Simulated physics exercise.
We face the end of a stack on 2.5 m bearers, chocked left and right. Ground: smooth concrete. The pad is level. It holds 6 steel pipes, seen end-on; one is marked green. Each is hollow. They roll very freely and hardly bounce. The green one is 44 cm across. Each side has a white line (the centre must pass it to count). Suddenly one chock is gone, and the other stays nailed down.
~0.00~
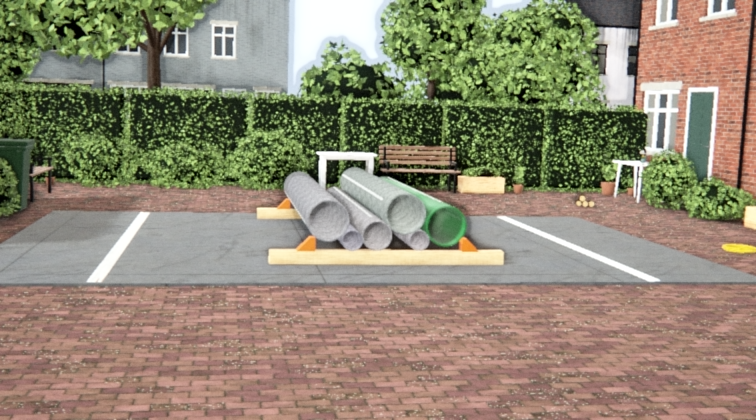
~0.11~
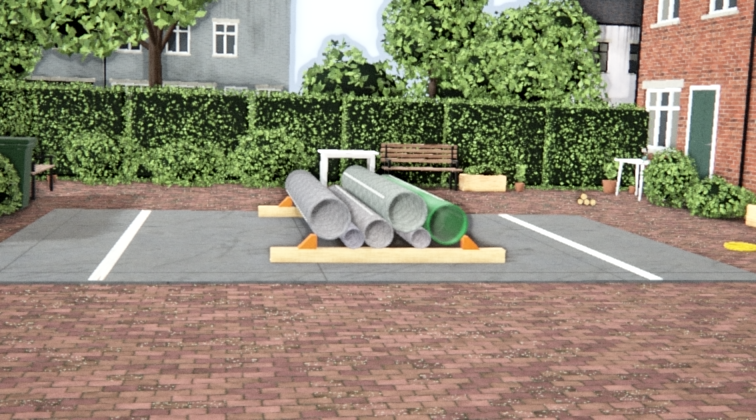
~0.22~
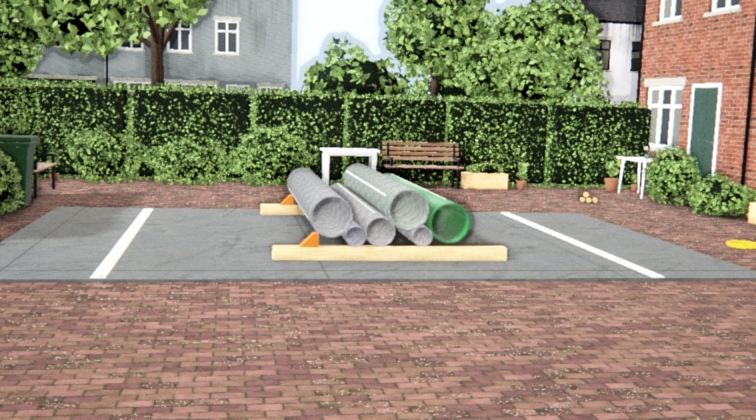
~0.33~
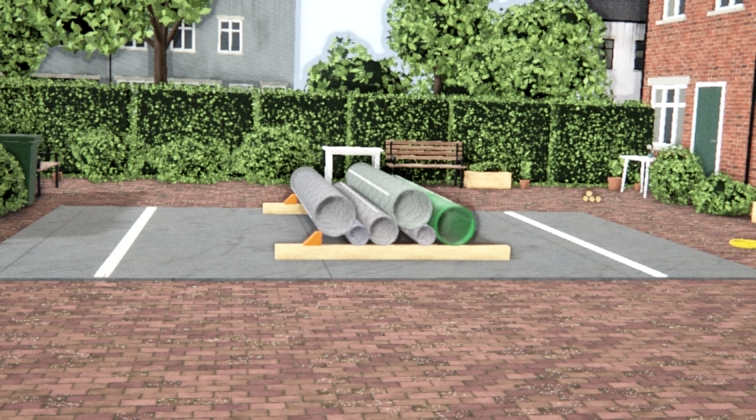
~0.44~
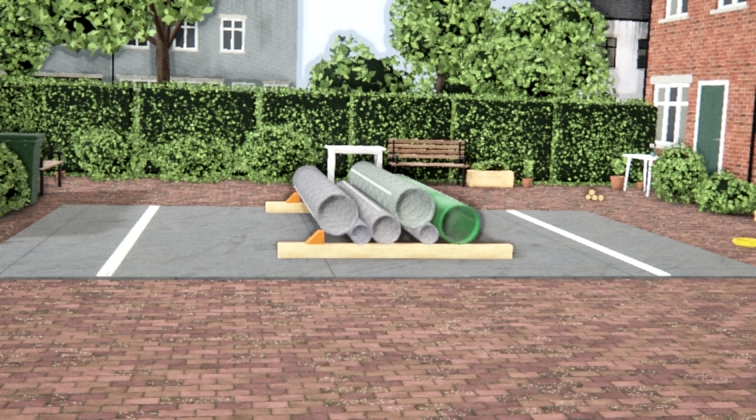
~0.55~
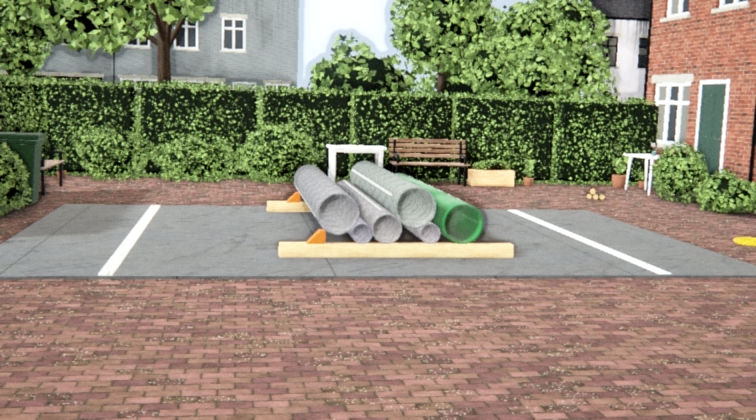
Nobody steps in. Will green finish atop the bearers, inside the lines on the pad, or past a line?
Green is left past a line.
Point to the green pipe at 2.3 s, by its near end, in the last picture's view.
Near (510, 225).
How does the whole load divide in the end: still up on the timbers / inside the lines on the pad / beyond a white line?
4, 0 and 2.
By 2.3 s, green is on the bearers, 5 cm from the bearers' right end, rolling right; 0 of 6 have crossed.
By 4.7 s, green is past the right line; 1 of 6 has crossed.
Finally (10.9 s), green is past the right line; 2 of 6 have crossed.
